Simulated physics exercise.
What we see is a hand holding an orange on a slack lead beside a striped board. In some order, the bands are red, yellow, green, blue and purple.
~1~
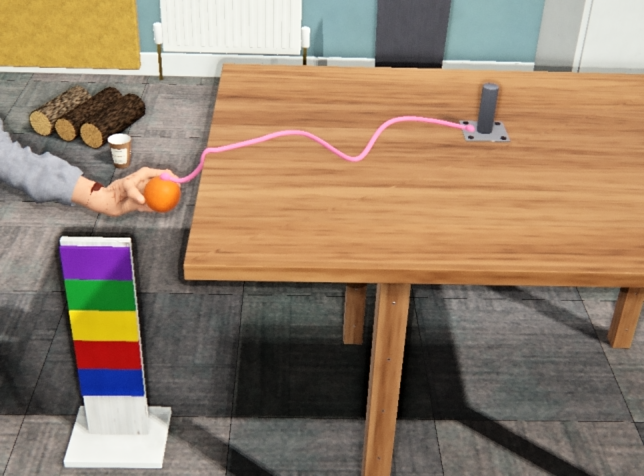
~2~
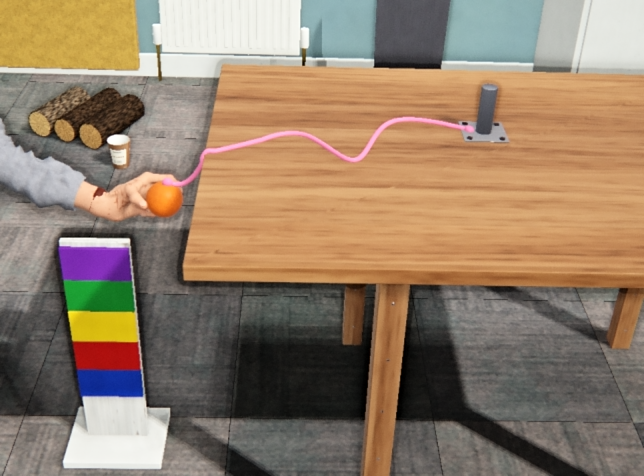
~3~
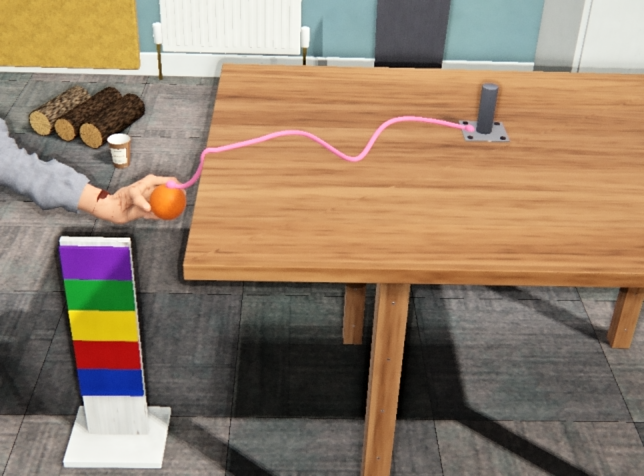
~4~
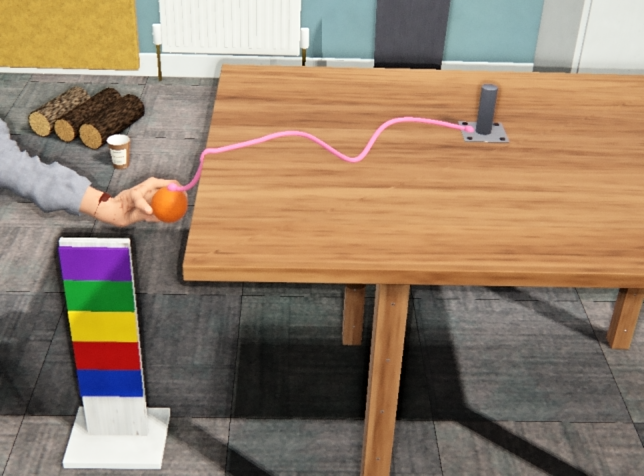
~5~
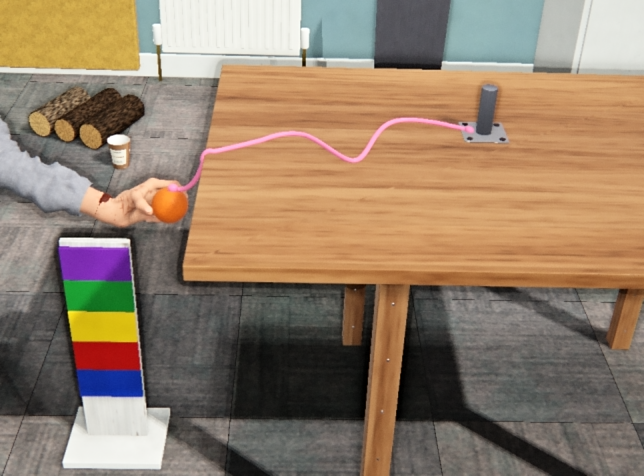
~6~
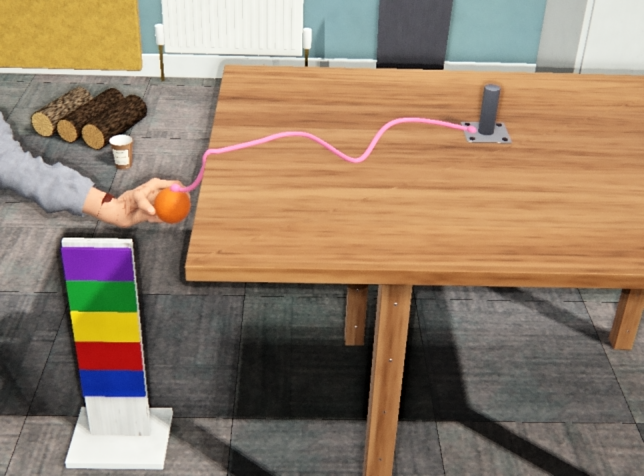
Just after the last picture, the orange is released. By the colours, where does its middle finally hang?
At the green band.
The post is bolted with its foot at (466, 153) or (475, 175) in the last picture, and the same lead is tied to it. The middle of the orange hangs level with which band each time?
The first case gives yellow, the second gives yellow.
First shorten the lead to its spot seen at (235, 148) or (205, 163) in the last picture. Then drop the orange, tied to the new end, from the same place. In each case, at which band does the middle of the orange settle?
Cut one gives none, it hangs higher; cut two gives purple.
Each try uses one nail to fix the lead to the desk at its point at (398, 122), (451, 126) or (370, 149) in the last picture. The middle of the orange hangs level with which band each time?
For the first place it's green, for the second green, and for the third purple.
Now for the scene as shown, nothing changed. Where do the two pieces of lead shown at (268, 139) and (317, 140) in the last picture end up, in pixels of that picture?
At (207, 176), then (239, 148).
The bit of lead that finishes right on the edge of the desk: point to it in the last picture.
Roughly (290, 134).
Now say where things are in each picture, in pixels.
Orange (162, 194); purple (96, 265); green (100, 296); yellow (104, 327); red (108, 356); blue (111, 384), in the first picture.
Orange (164, 199); lead through (438, 123) (380, 130) (347, 159) (294, 134) (227, 149), in the second picture.
Orange (168, 202), in the third picture.
Orange (169, 205); lead through (438, 123) (380, 130) (347, 159) (294, 134) (227, 149), in the fourth picture.
Orange (170, 205), in the fifth picture.
Orange (172, 205); lead through (441, 124) (382, 131) (349, 160) (296, 134) (229, 149), in the sixth picture.
Soon after, orange near (240, 281); level with green.
Then, orange near (207, 296); level with green.
At rest, orange near (205, 296); level with green. Its middle rests at the green band.
